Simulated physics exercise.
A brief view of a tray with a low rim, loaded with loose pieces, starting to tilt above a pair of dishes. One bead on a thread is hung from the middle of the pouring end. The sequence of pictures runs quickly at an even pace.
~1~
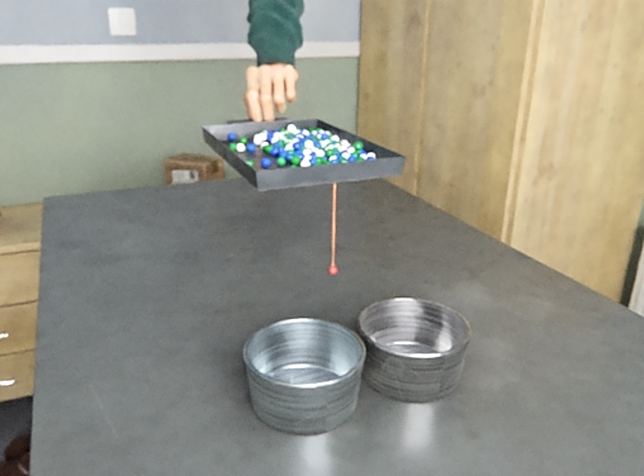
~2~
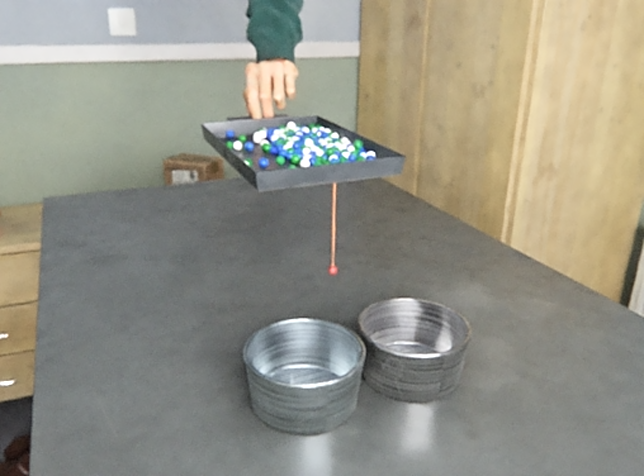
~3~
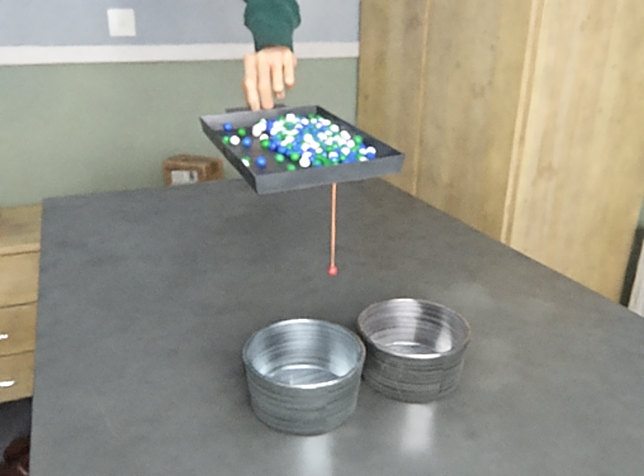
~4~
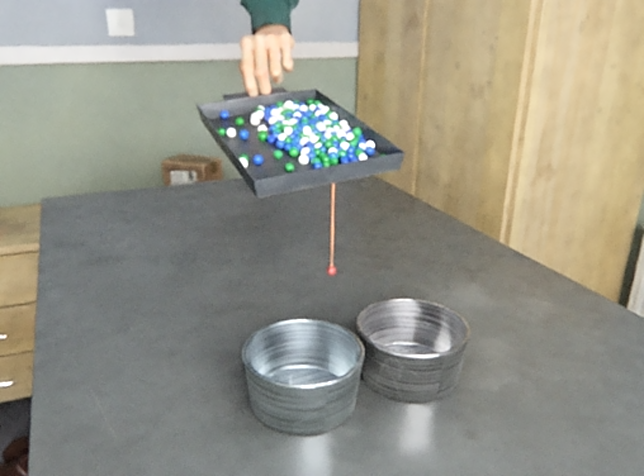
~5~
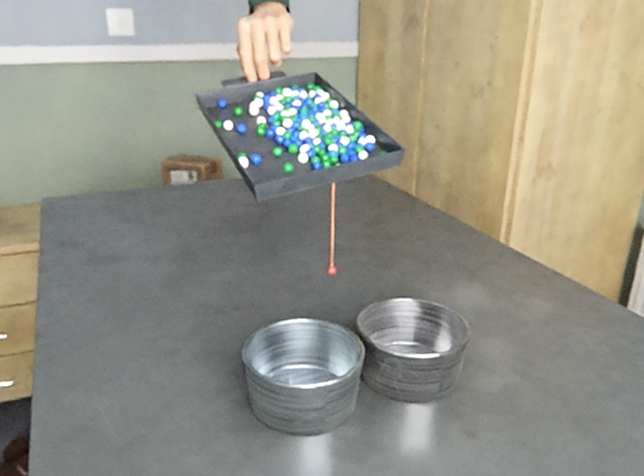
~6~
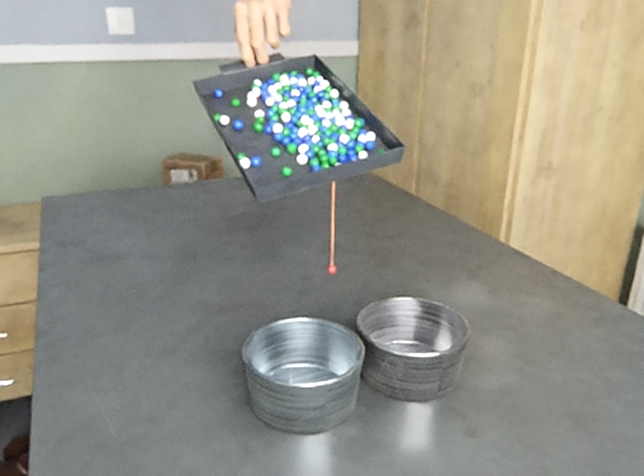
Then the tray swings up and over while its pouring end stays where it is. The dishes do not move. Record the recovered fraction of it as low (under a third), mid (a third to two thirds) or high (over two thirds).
Recovered fraction: Low.
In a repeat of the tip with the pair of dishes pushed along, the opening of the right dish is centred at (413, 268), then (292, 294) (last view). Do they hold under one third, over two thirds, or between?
For the first spot it's under a third, and for the next one it's above two thirds.
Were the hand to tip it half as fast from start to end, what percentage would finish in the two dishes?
Near 0 in a hundred.
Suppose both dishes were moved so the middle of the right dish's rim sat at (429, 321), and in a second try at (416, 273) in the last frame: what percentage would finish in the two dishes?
Trial 1 around 0 percent, trial 2 around 10 percent.
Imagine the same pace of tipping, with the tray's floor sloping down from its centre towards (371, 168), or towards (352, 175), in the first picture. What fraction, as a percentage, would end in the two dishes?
Around 0 per cent first, around 10 per cent next.
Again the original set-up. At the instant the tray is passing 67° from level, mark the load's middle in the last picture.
In the last view the centre sits at roughly (285, 171).
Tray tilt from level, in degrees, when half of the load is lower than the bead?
Near 100 degrees.
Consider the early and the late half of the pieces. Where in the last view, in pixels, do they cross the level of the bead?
I'd place the first part at (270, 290) and the rest at (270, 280).
Just after the last frame, tray tipped steeply; the larger part on the tray; just a few in the left dish; about a tenth outside both; about a tenth in the air.
A moment on, tray tipped past a quarter turn; about a tenth on the tray; just a few in the left dish; roughly two thirds outside both; roughly a quarter in the air.
Further on, tray tipped past a quarter turn; just a few in the left dish; just a few in the right dish; almost all outside both.
When it is over, tray tipped past a quarter turn; just a few in the left dish; just a few in the right dish; almost all outside both.
